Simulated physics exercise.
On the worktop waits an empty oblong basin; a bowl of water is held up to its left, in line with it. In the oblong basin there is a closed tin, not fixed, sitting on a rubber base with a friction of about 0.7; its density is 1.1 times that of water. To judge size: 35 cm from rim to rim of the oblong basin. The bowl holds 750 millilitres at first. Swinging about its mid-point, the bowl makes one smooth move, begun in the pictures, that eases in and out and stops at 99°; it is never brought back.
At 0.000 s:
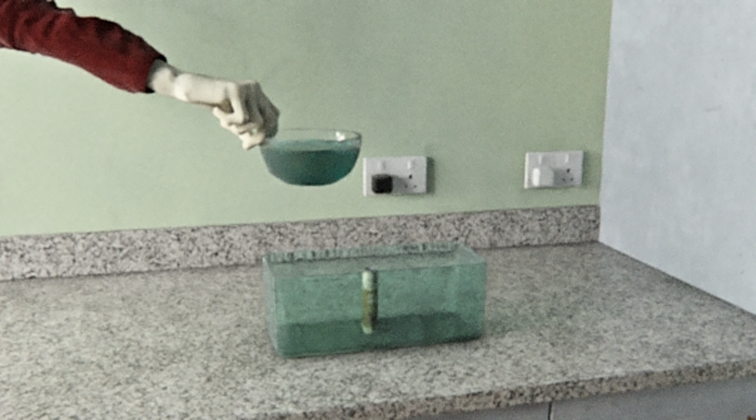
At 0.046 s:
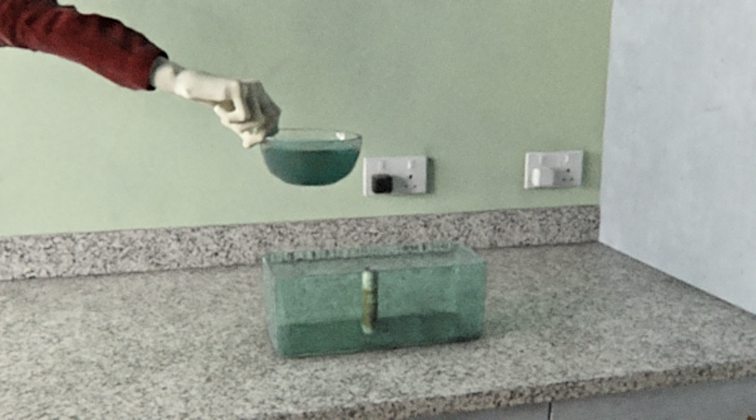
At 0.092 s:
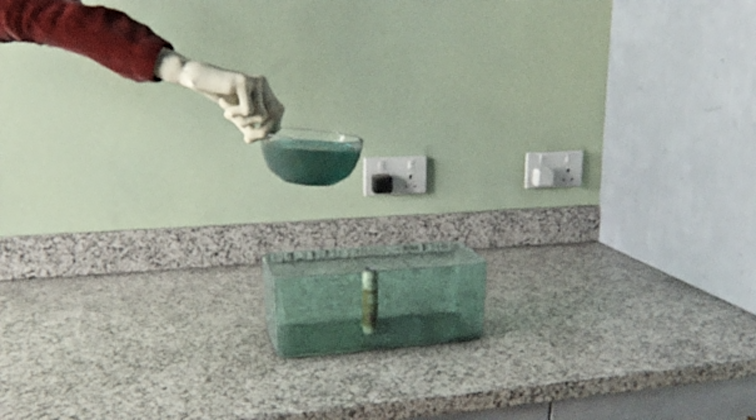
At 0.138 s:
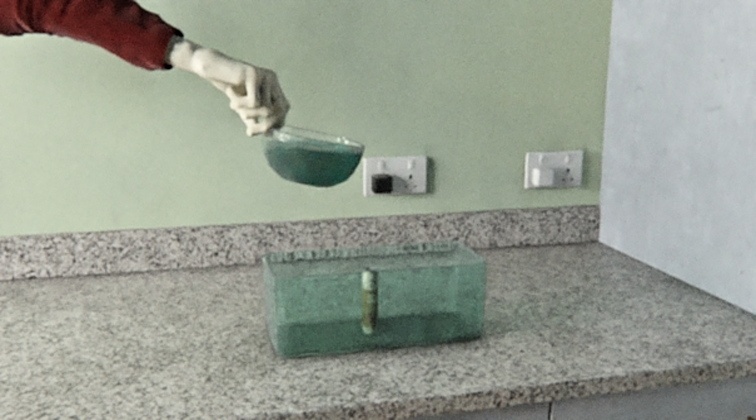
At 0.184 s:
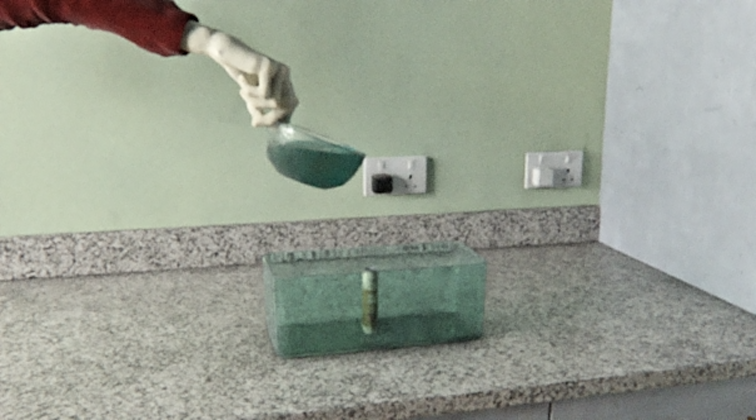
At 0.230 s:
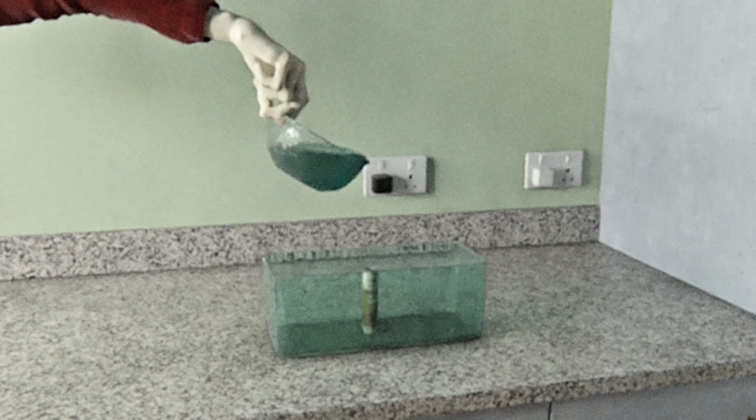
A hand holds a bowl of water above an oblong basin and tilts it rightward.
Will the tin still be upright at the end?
Watch, it's going to be unseated.
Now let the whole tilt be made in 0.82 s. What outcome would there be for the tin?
Then the tin tumbles.
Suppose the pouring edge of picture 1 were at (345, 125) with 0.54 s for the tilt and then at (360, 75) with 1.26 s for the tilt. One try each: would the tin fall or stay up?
Try 1: Still standing; try 2: Still standing.
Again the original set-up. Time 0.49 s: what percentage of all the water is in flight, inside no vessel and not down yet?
Near 54 per cent at that time.
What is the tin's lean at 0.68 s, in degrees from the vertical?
I'd say it is close to 10 degrees off upright.
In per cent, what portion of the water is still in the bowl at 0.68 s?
About 2 % is still there.
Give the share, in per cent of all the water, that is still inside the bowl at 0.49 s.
About 18 percent.
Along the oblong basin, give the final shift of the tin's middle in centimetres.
Net tin displacement: Roughly 7.0 cm.
Then, 0.49 s in, the tilt is 91° and 18 per cent is still to pour; the tin stands where it began.
Then, 0.68 s in, the tilt is 99° and 2 per cent is still to pour; the tin leans 12°.
Then, 0.88 s in, the tilt is 99° and 0 per cent is still to pour; the tin lies on its side.
Then, 1.10 s in, the tilt is 99° and 0 per cent is still to pour; the tin lies on its side.
Finally, the tin lies on its side.
